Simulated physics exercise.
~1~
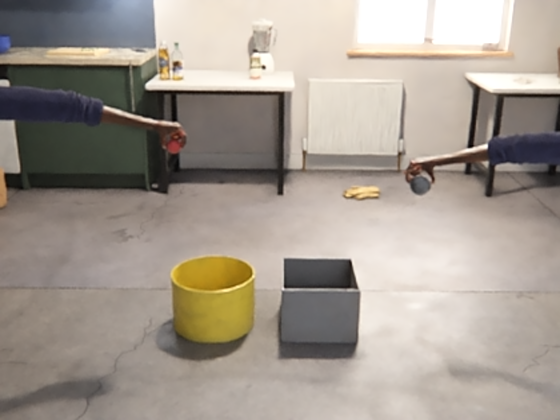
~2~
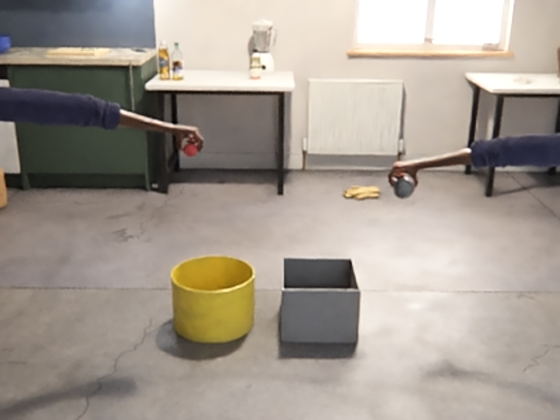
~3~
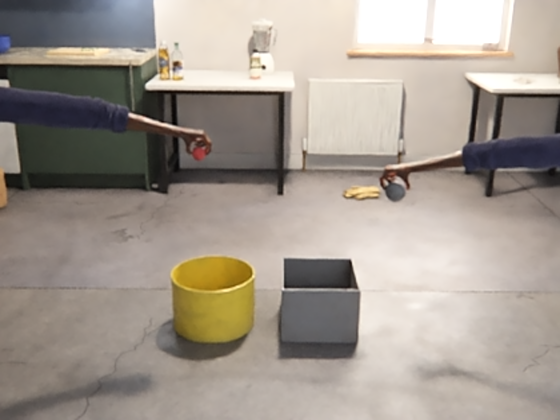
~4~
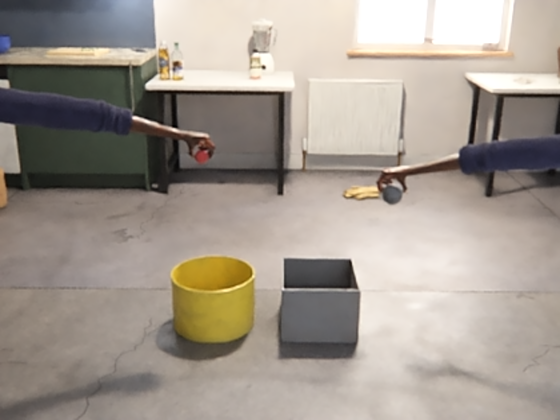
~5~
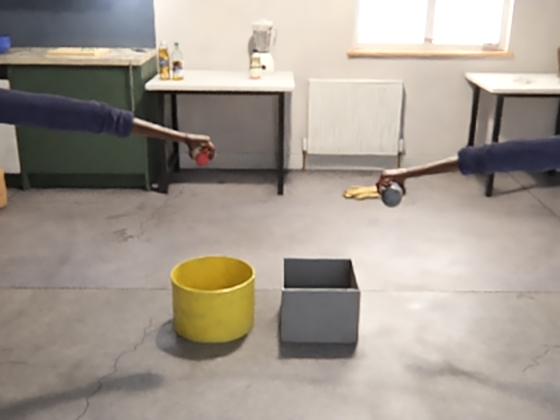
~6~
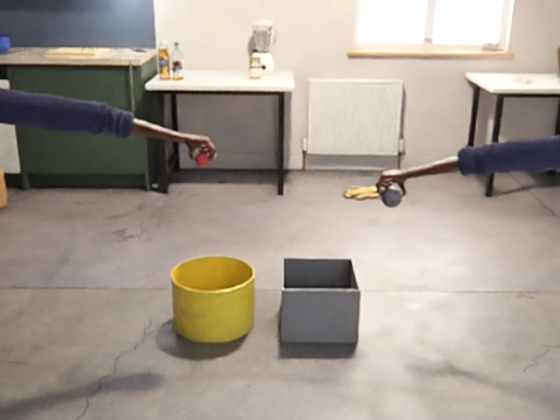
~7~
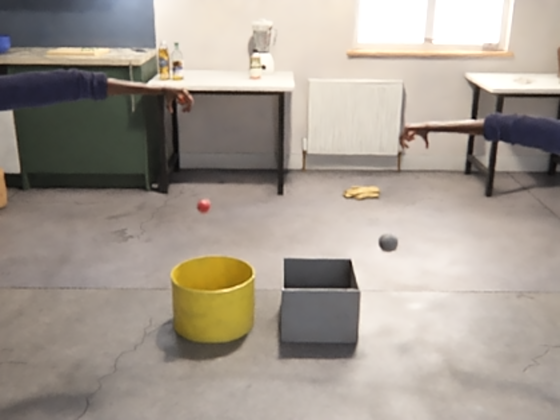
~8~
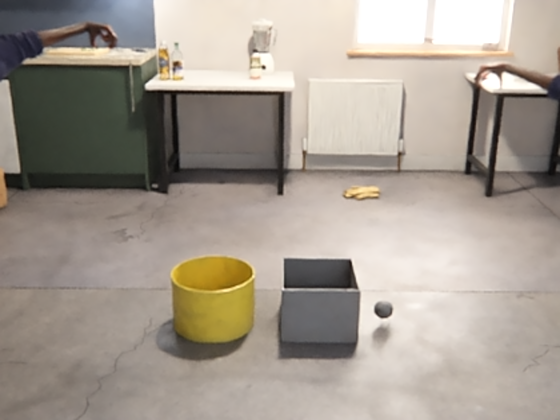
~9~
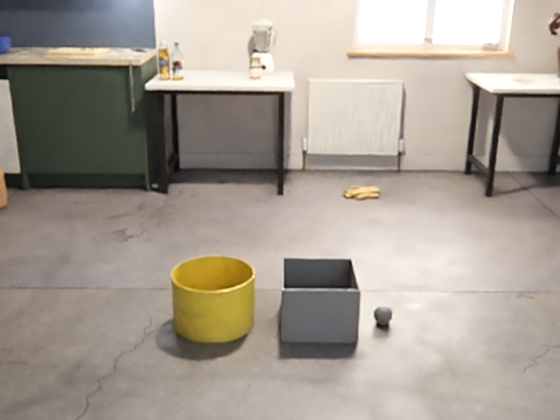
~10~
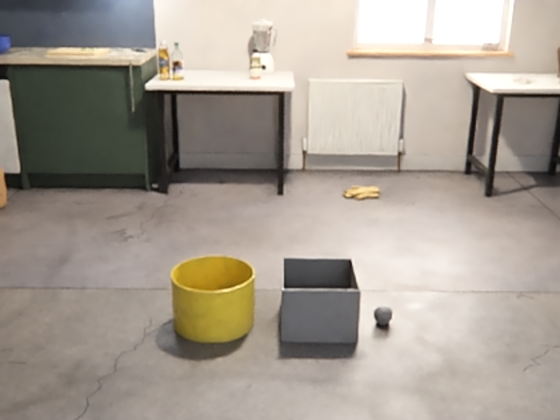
Red tomato and grey ball dropping from two hands, the tomato landing in a yellow bucket, the ball missing a grey crate.
